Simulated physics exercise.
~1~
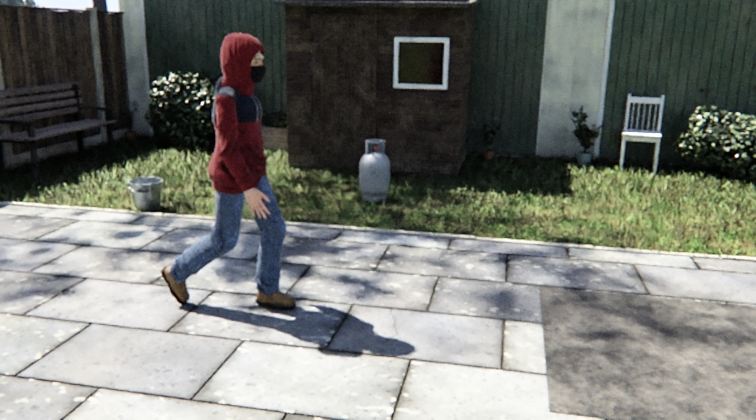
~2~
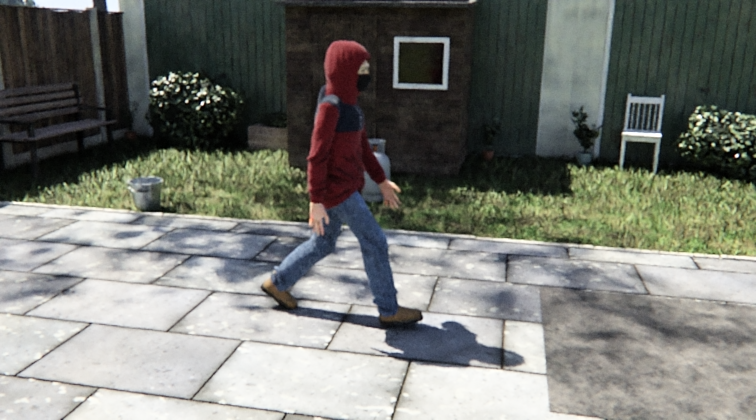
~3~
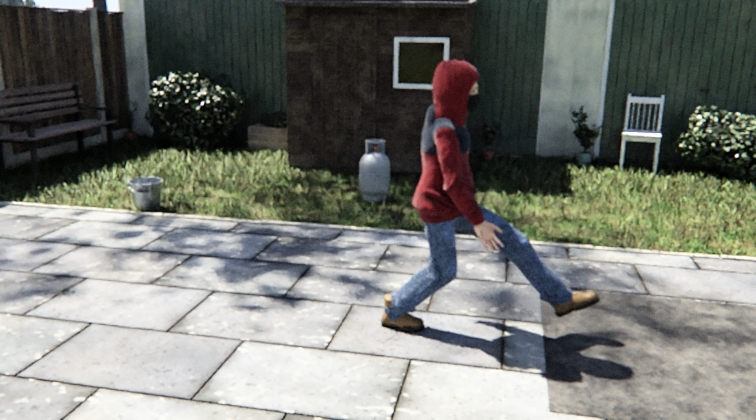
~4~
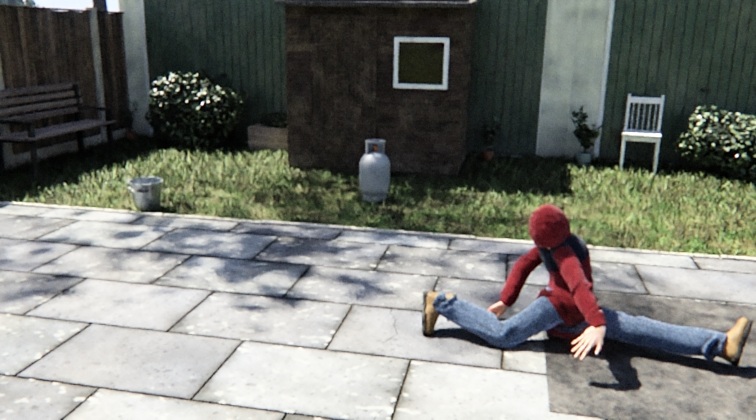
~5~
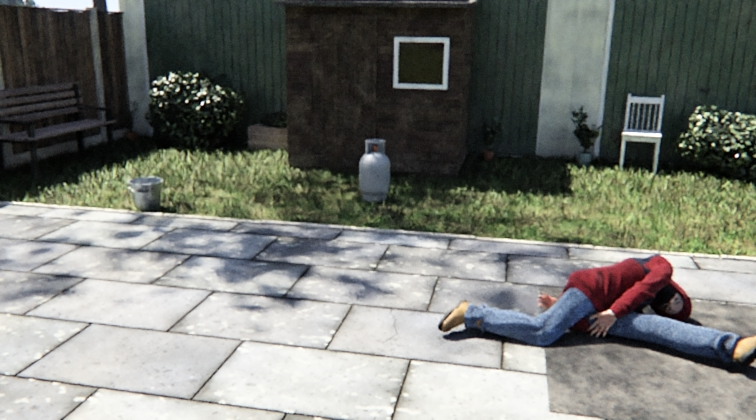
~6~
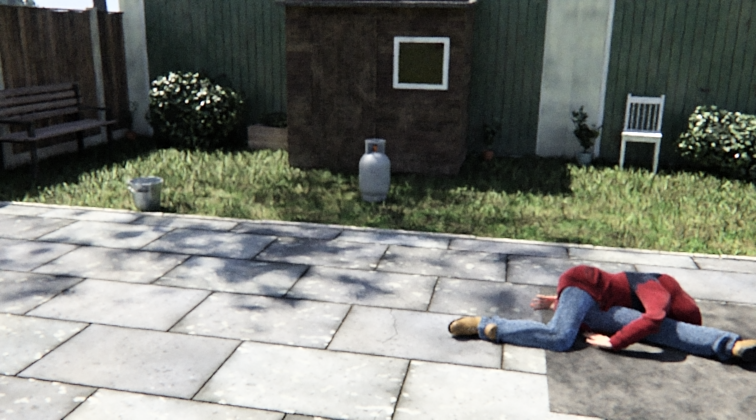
A hooded person walks right, slips into a split, and slumps over the black mat.
